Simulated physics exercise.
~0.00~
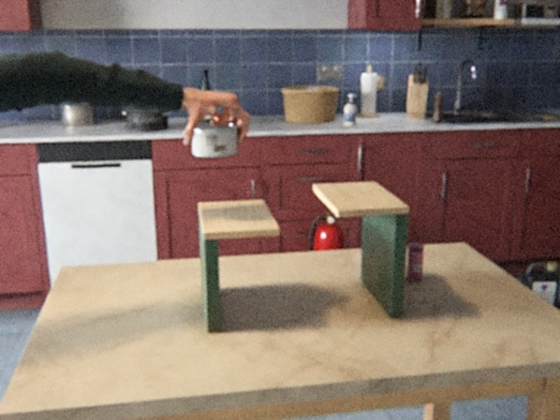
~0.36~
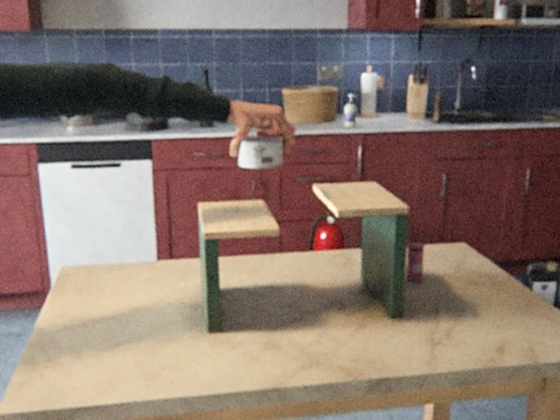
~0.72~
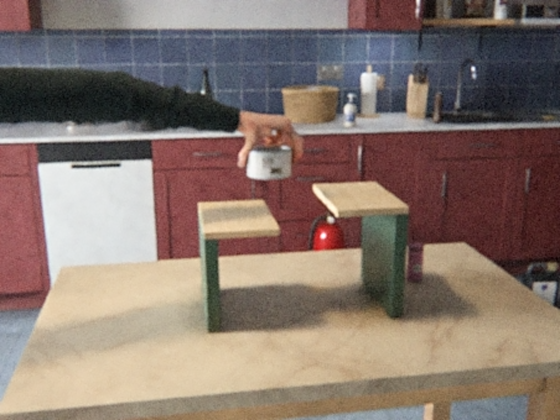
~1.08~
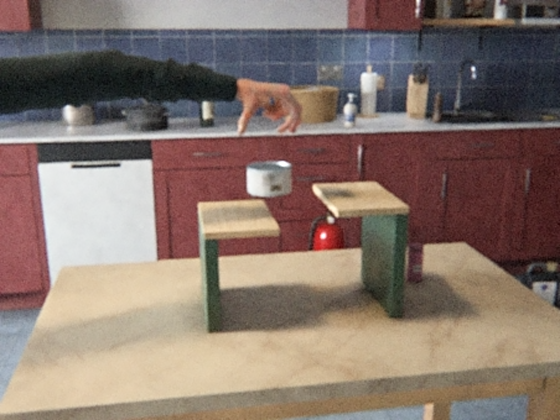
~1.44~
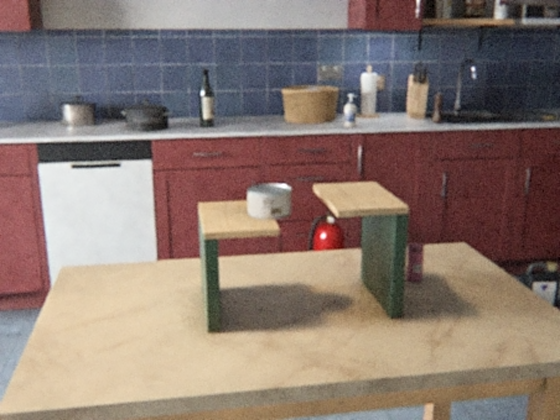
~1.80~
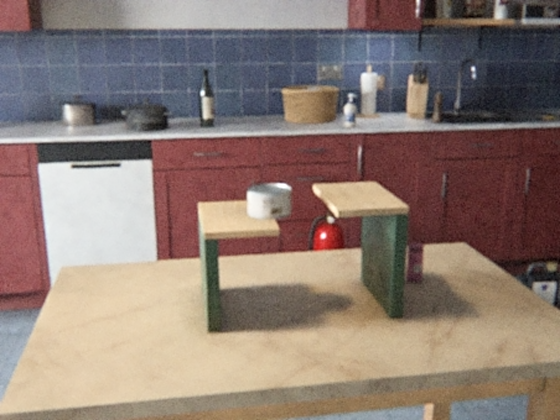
White tub carried right by a hand, released over the gap between two ledges, dropping slightly and lodging at the left ledge's edge.
